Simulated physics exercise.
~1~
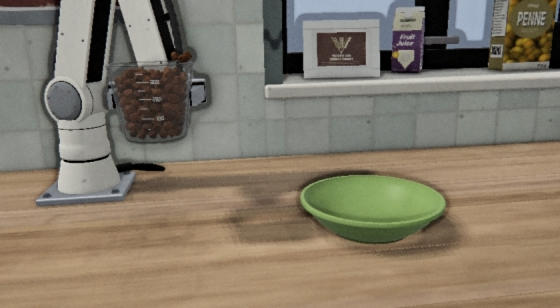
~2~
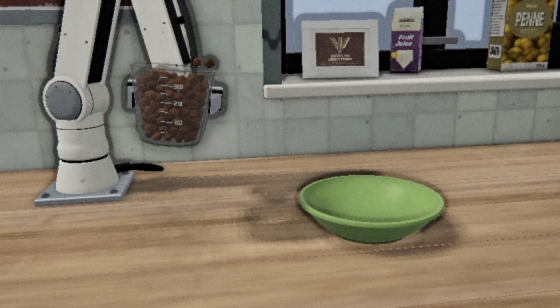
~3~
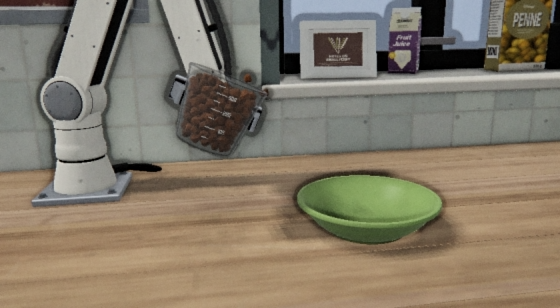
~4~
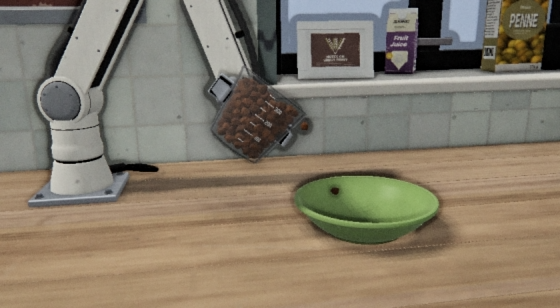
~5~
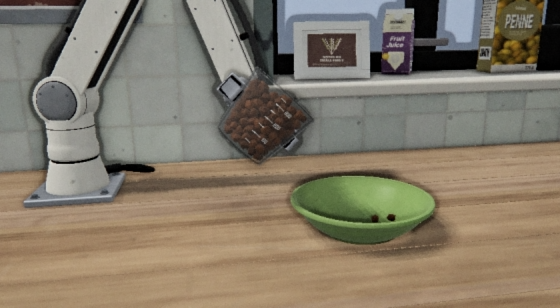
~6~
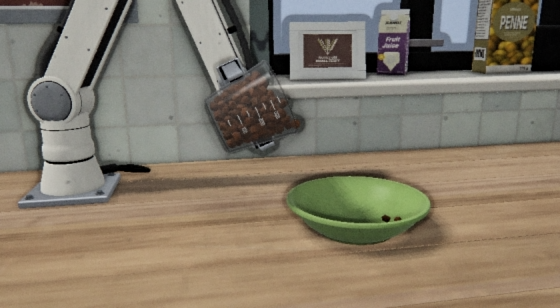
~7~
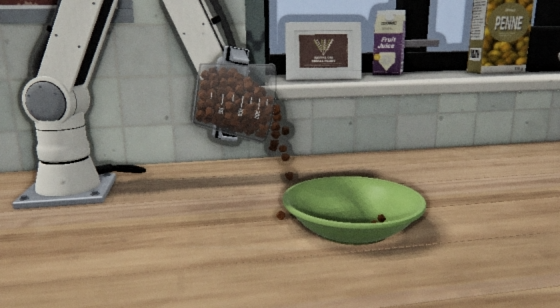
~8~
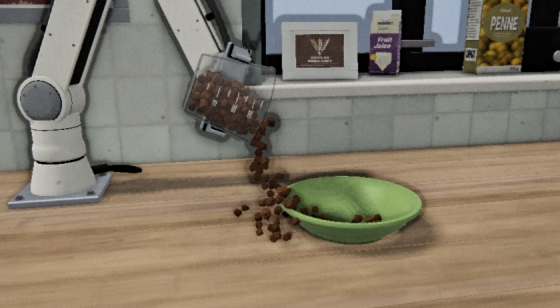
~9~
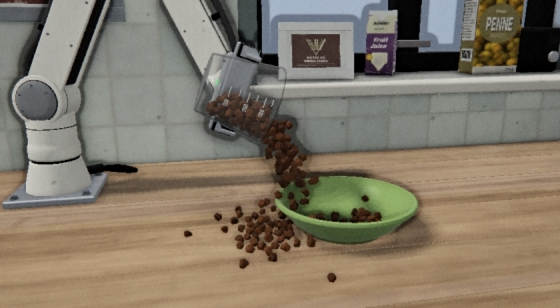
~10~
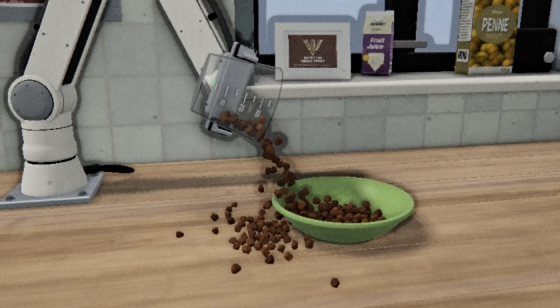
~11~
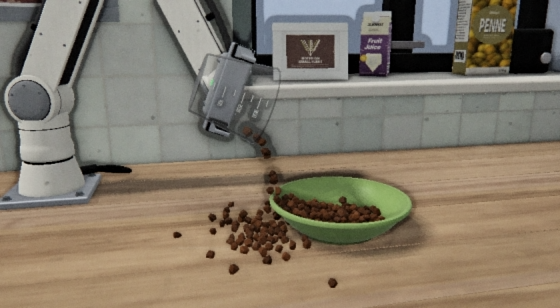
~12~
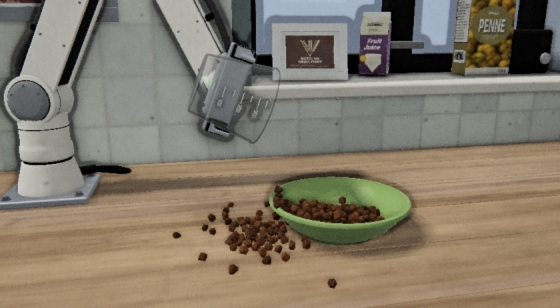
The clip opens on a white robot arm holding a clear tumbler full of brown pellets at the left of a wooden counter, with a green bowl to its right. The arm carries the tumbler right and tilts it toward the bowl, and a few pellets drop in. It then draws back slightly left while tipping the tumbler further, and pellets spill near the bowl's left rim. The trickle becomes a thick stream, landing both in the bowl and on the counter. Finally the tumbler hangs empty, with most pellets heaped in the bowl and many scattered beside it.
